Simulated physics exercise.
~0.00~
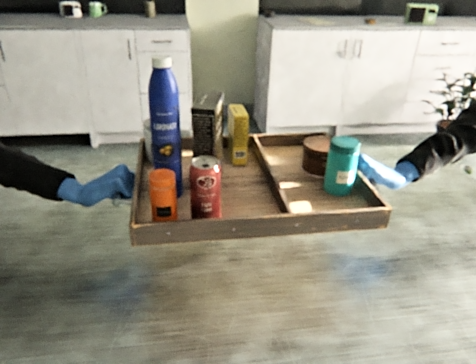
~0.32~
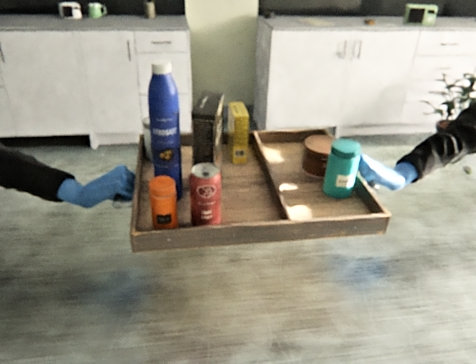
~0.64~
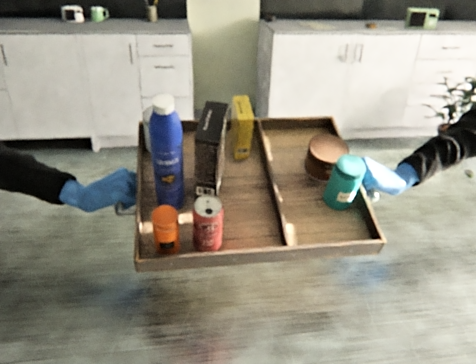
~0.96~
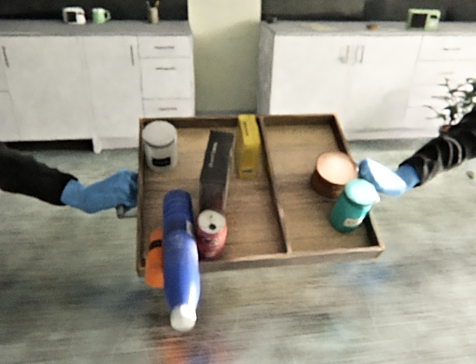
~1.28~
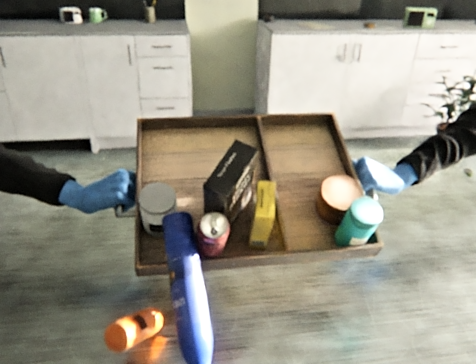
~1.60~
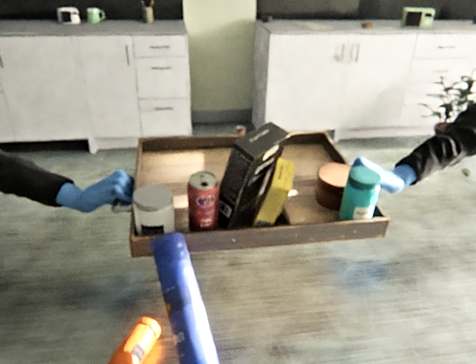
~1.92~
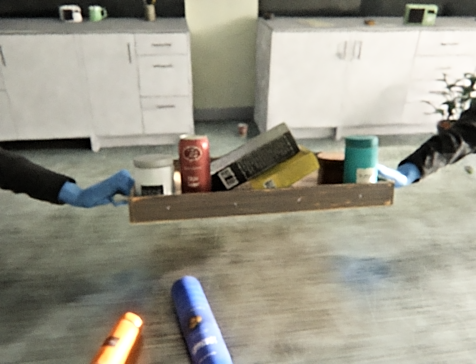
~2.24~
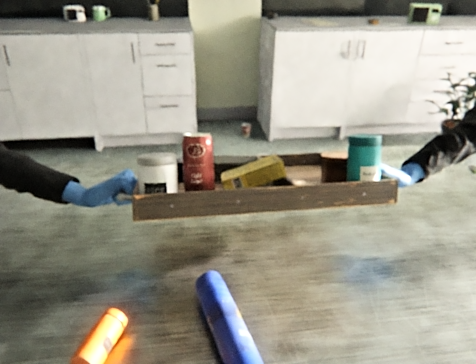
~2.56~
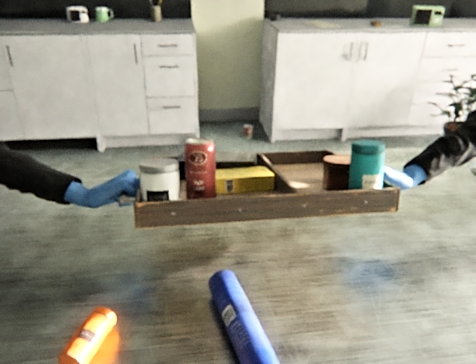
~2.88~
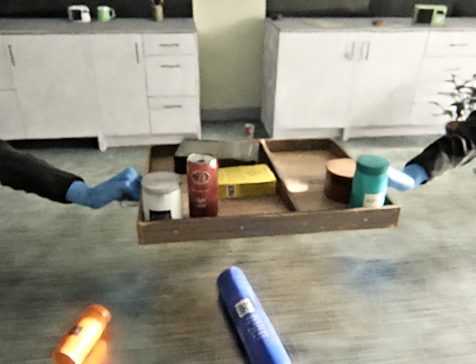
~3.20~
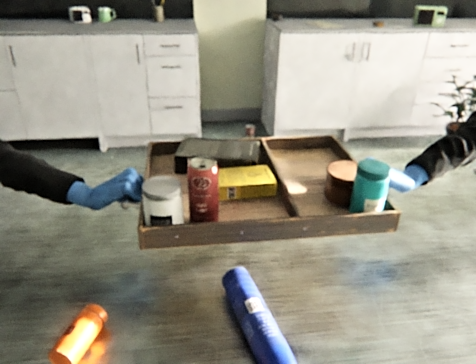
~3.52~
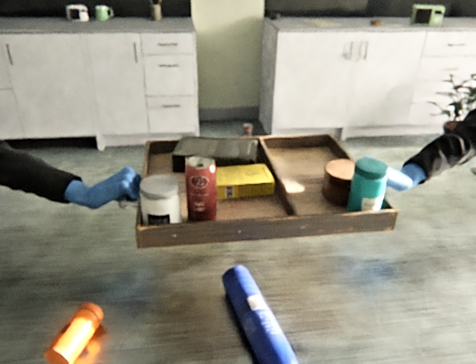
A wooden tray carrying bottles, cans, jars and packets is held level between two blue-gloved hands above a grey surface. The hands tip its near edge down, and the blue bottle and orange shaker topple over the front rim and drop off. The other items slide toward the near side. The tray then swings the opposite way, and the black and yellow packets lean and fall over inside it. Finally it levels out, with both packets lying down, the red can and jars upright, and the bottle and shaker lying below.
